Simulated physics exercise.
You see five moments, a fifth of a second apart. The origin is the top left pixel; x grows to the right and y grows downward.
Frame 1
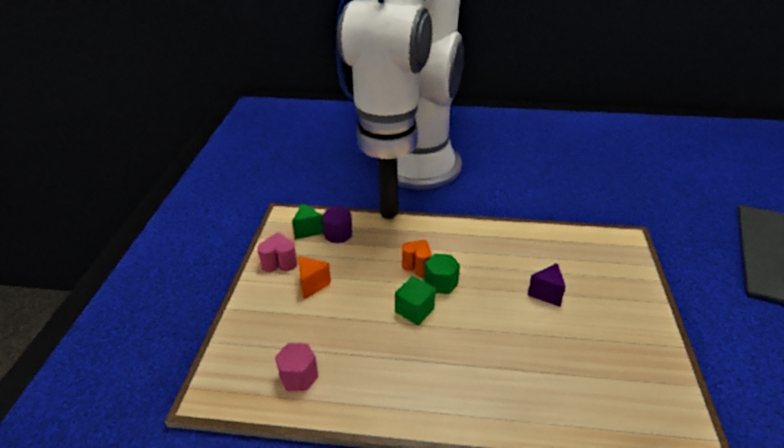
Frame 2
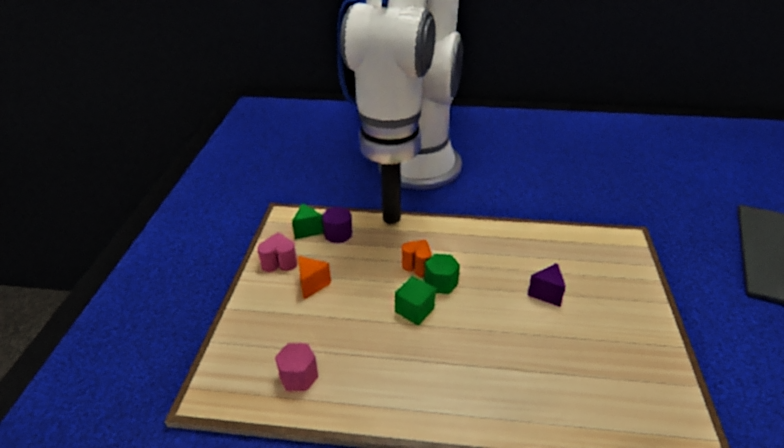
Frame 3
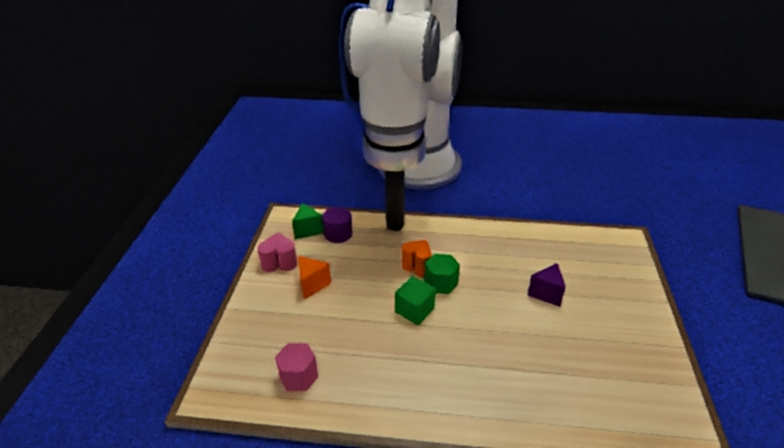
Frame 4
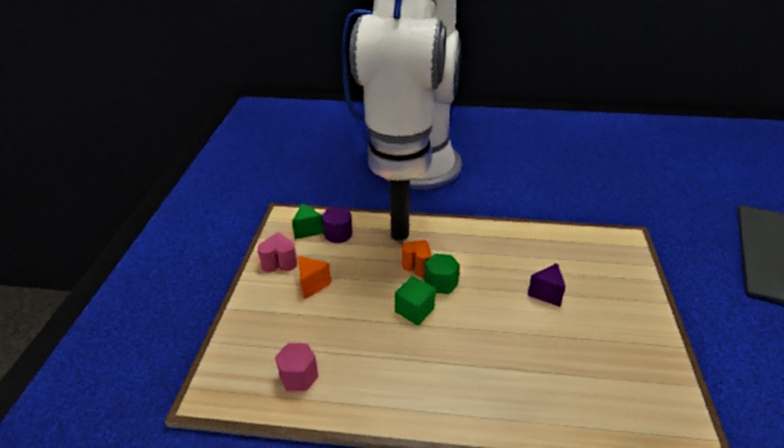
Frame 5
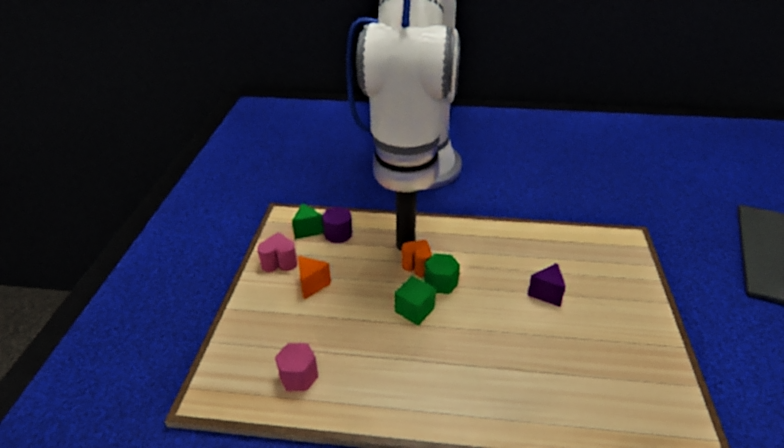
The clip opens on a white robot arm holding a dark bar at the far edge of a wooden board scattered with colourful blocks. The arm moves the bar a short way toward the viewer and slightly right, ending close beside the orange heart block, while the blocks stay still.
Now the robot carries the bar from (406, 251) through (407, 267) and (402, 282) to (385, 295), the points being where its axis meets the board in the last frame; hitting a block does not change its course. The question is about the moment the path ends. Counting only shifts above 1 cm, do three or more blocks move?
No, that is not what happens.
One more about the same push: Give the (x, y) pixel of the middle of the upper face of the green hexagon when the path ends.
(458, 272)
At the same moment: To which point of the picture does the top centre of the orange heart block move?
Expect it around (426, 268).
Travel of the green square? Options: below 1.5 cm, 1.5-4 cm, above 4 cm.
Verdict: Less than 1.5 cm.
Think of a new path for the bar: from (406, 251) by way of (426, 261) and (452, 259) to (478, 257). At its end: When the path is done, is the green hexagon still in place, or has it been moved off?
In the end it has been moved.
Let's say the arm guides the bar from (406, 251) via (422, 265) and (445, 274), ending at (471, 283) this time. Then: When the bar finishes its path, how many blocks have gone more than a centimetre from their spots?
My answer is two.
The first path, step by step. One third of the way, bar at (407, 262); orange heart block at (422, 259), turned 30° anticlockwise; green hexagon at (452, 269).
Two thirds of the way, bar at (402, 278); orange heart block at (426, 268), turned 50° anticlockwise; green hexagon at (458, 272), turned 15° anticlockwise.
At the end, bar at (385, 291); green square unmoved; orange heart block at (426, 268), turned 50° anticlockwise; green hexagon at (458, 272), turned 15° anticlockwise.
